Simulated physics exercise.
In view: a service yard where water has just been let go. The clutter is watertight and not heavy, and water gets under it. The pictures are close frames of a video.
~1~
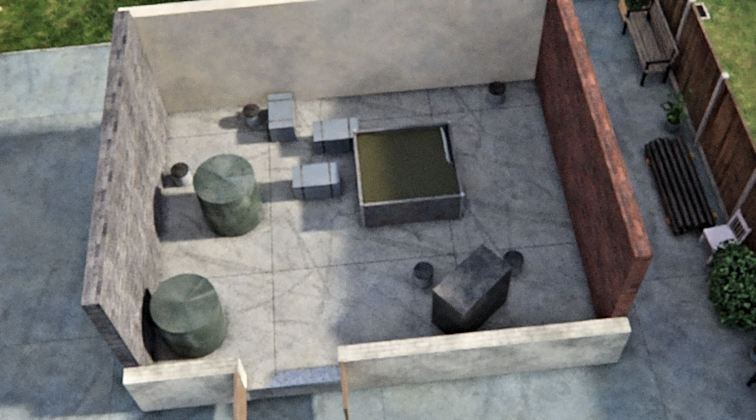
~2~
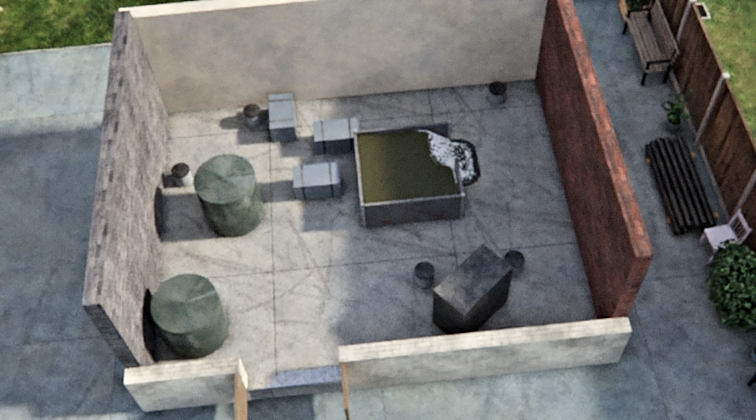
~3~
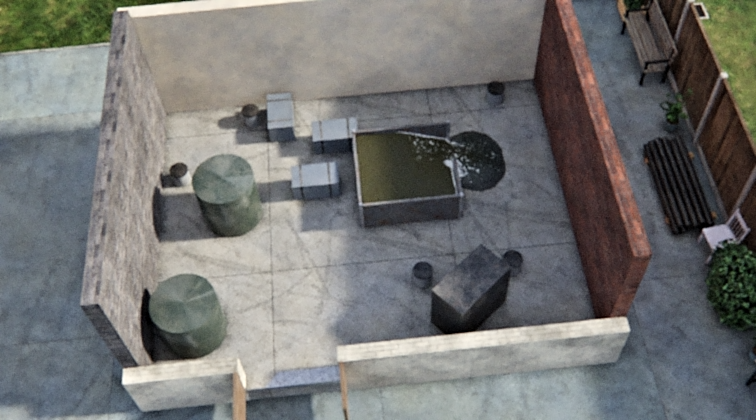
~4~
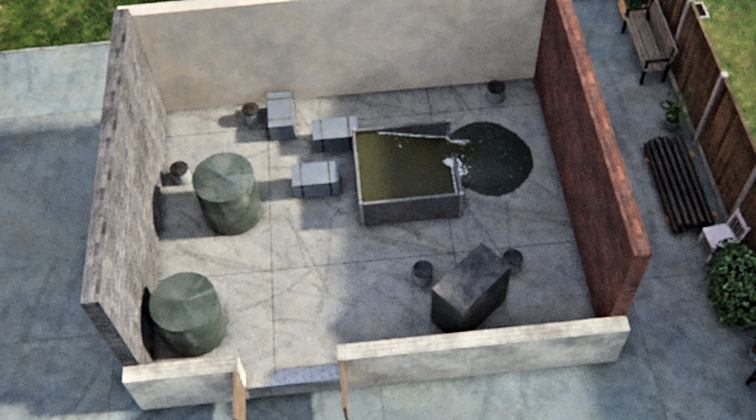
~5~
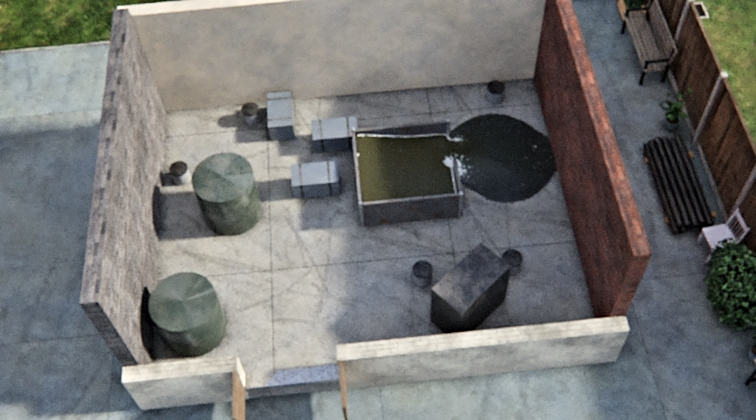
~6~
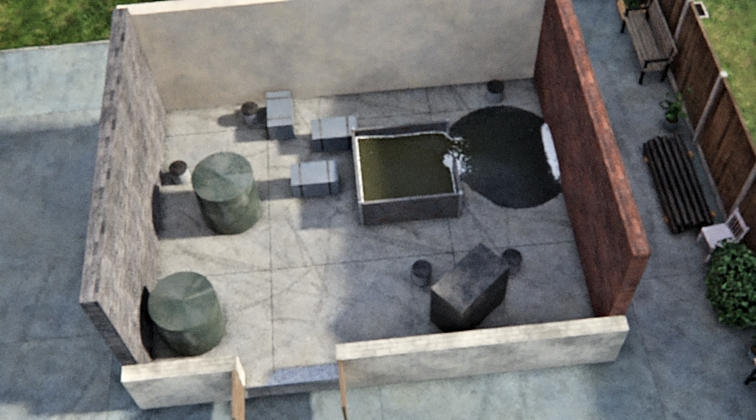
At first, a walled yard holds a square tank of murky water among green drums, grey blocks and small pails, all still. Water then bursts foaming over the tank's right side and spreads across the paving in a widening dark pool, which reaches the brick wall, while the surrounding objects stay put.
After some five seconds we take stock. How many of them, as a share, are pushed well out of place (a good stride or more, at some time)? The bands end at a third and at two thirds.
That comes to not even a third.
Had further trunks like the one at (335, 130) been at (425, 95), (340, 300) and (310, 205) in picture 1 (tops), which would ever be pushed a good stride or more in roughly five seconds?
One after the other: Pushed that far, under that, short of that.
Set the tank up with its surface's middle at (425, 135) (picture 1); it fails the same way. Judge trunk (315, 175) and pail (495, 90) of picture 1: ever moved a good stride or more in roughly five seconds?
In turn: No, moved that far.
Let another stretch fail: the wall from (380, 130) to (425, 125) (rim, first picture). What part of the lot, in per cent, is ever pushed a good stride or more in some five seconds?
Some 50 per cent.
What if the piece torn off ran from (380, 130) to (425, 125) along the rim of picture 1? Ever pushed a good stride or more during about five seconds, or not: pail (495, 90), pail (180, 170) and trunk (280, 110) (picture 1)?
One after the other: Moved that far, swept aside, swept aside.
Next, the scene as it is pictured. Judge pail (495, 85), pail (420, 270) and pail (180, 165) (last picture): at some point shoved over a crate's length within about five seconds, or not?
In that order: Yes, not that far, never so far.
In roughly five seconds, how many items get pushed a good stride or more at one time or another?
1 of them.
A moment on, 0 of 8 are well off their spots; 0 afloat.
Next, 0 of 8 are well off their spots; 1 afloat.
Later, 1 of 8 are well off their spots; 0 afloat.
In the end, 1 of 8 are well off their spots, and 1 have been at some point; 1 afloat.
